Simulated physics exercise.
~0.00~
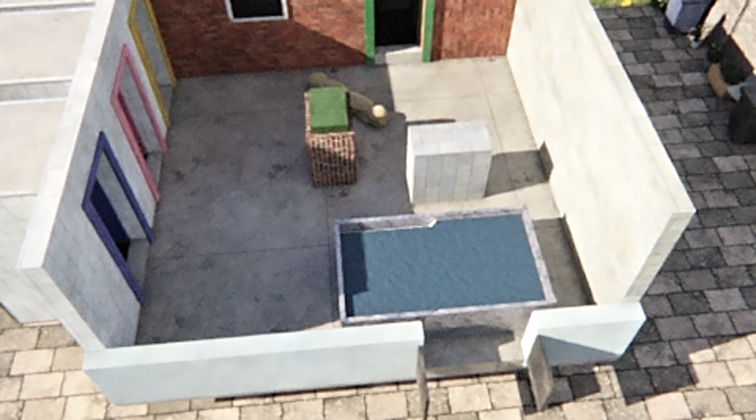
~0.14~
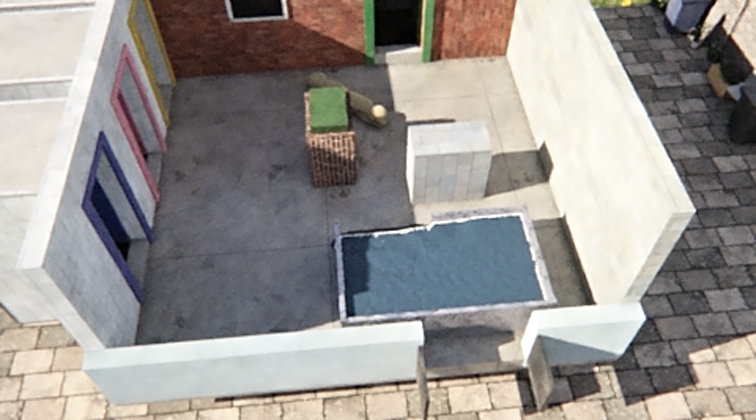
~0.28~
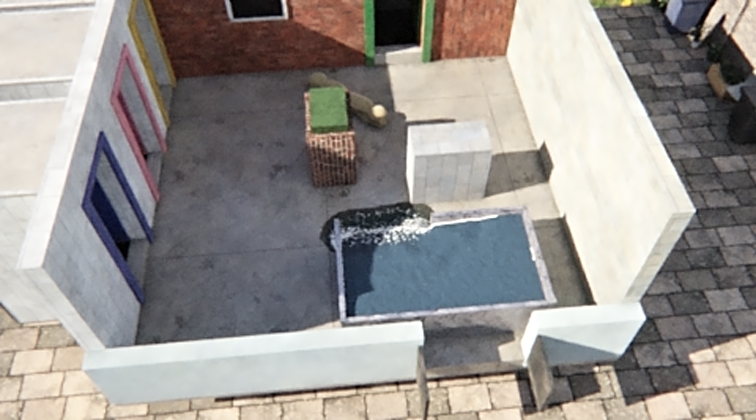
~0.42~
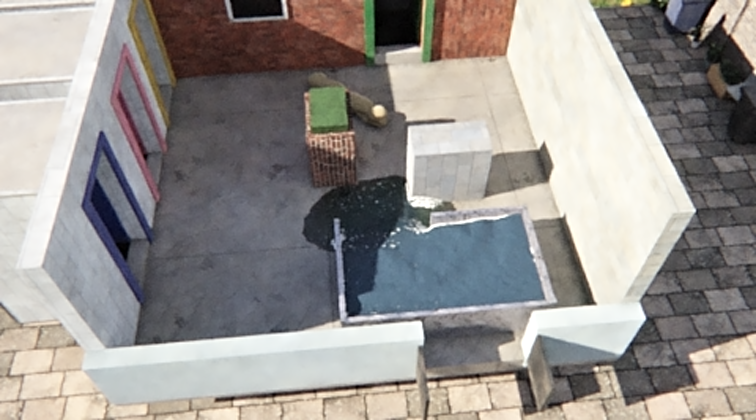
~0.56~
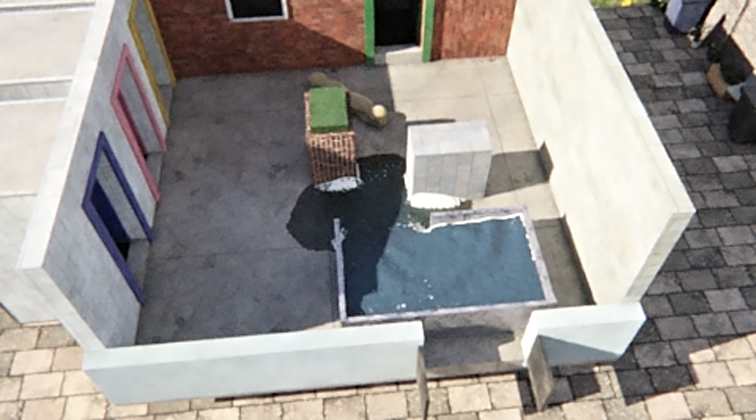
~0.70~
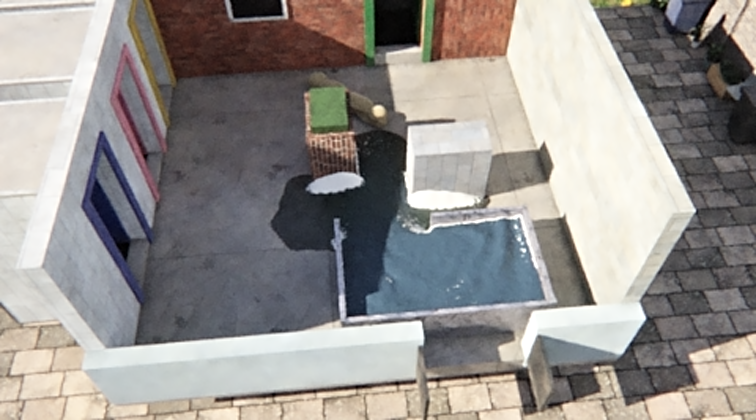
Dark water sits in an open rectangular tank near the front of a pale-walled, concrete-floored court, seen from high above by a camera that stays still. Blue, pink and yellow doorways line the left wall, a green-framed one opens in the red brick back wall, and a grass-topped brick block stands near a pale block. Water bursts through the tank's far side, spreads back and left across the floor, and foams white against both blocks.
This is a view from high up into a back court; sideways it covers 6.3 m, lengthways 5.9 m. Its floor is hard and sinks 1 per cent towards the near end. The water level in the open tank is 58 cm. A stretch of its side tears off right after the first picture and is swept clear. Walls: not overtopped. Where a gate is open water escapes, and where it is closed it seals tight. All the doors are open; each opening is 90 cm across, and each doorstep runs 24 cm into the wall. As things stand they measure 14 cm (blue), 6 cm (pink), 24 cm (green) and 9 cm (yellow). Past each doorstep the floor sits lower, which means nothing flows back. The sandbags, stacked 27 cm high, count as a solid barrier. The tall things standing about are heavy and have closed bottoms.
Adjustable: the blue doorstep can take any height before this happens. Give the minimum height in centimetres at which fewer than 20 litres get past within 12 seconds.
7 cm.
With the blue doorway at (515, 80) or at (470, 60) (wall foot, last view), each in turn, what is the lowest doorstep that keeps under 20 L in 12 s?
Roughly 12.5 cm, then roughly 10.0 cm.
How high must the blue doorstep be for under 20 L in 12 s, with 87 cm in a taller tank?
Then a height close to 12.0 cm.
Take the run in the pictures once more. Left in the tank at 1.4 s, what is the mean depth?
It averages close to 39 centimetres.
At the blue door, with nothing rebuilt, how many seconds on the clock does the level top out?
Near 3.0 seconds.
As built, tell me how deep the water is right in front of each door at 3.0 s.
Lab note, depth in cm: Blue 11; pink 14; green 10; yellow 14.
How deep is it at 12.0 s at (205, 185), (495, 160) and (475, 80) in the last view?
Around 5 cm, 5 cm and 5 cm.
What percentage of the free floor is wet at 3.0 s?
70 %.
After 1.4 s water covers 25 % of the floor, deepest (39 cm) near (350, 190); it has not reached the blue door.
After 3.0 s water covers 70 % of the floor, deepest (26 cm) near (350, 190); 11 cm at the blue door, 0 litres in over its 14 cm doorstep.
After 12.0 s water covers 95 % of the floor, deepest (14 cm) near (336, 346); 9 cm at the blue door, 0 litres in over its 14 cm doorstep.
At the blue door as built, the water arrived by 2.4 s and peaked near 11 cm at 3.0 s.
With a doorstep of 6 cm, 30 litres would have come in within the 12 s; with 8 cm, 10 litres. So under 20 litres takes about 7 cm.
